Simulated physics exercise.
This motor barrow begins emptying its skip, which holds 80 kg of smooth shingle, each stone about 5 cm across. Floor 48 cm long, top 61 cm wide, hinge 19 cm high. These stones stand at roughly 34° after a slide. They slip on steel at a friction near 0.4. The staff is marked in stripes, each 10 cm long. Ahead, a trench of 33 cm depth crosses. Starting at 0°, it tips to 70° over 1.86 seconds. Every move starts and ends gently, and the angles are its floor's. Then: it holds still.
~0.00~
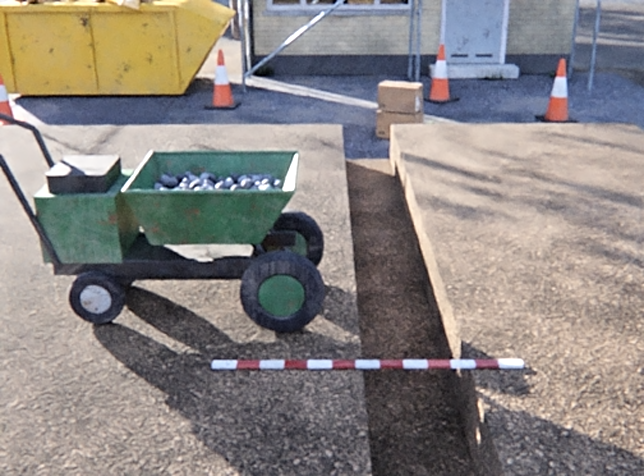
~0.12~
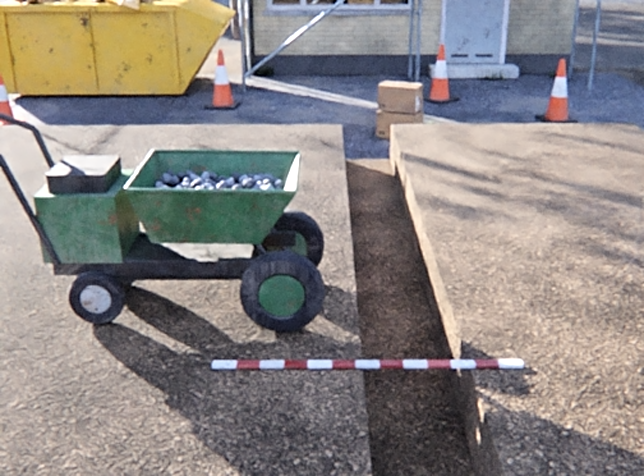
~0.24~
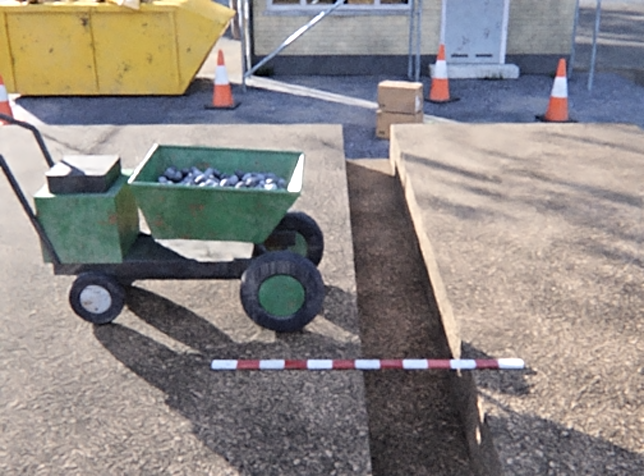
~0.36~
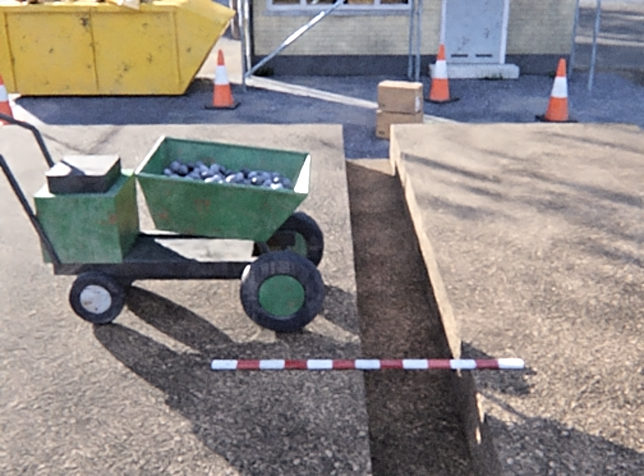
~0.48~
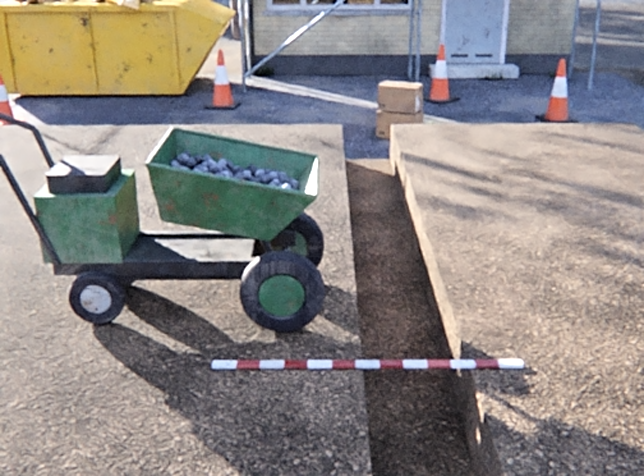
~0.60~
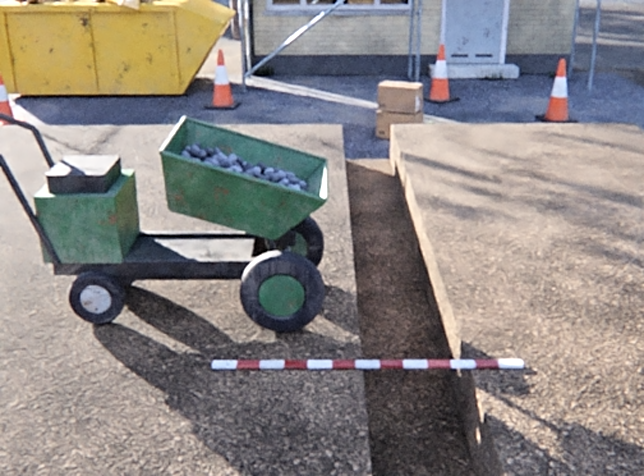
A green skip full of smooth stones on a small motor barrow tilts gently rightward.
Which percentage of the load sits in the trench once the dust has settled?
Near 97 per cent.
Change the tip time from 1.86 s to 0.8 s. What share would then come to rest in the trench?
Then some 70 per cent would.
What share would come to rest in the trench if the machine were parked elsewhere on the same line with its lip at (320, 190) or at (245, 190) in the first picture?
About 75 per cent from the first spot, about 100 from the second.
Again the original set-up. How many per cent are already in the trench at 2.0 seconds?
Roughly 50 percent of the load.
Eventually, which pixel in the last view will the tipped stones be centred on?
Somewhere around (414, 350) in the last picture.
After 1.4 s the floor is at 59°; 100 % in the skip; the foremost stones are at (382, 223).
After 2.0 s the floor is at 70°; 50 % in the skip, 48 % in the trench, 2 % past the trench; the foremost stones are at (472, 302).
After 2.3 s the floor is at 70°; 26 % in the skip, 71 % in the trench, 3 % past the trench; the foremost stones are at (528, 320).
After 4.3 s the floor is at 70°; 0 % in the skip, 97 % in the trench, 3 % past the trench; the foremost stones are at (546, 322).
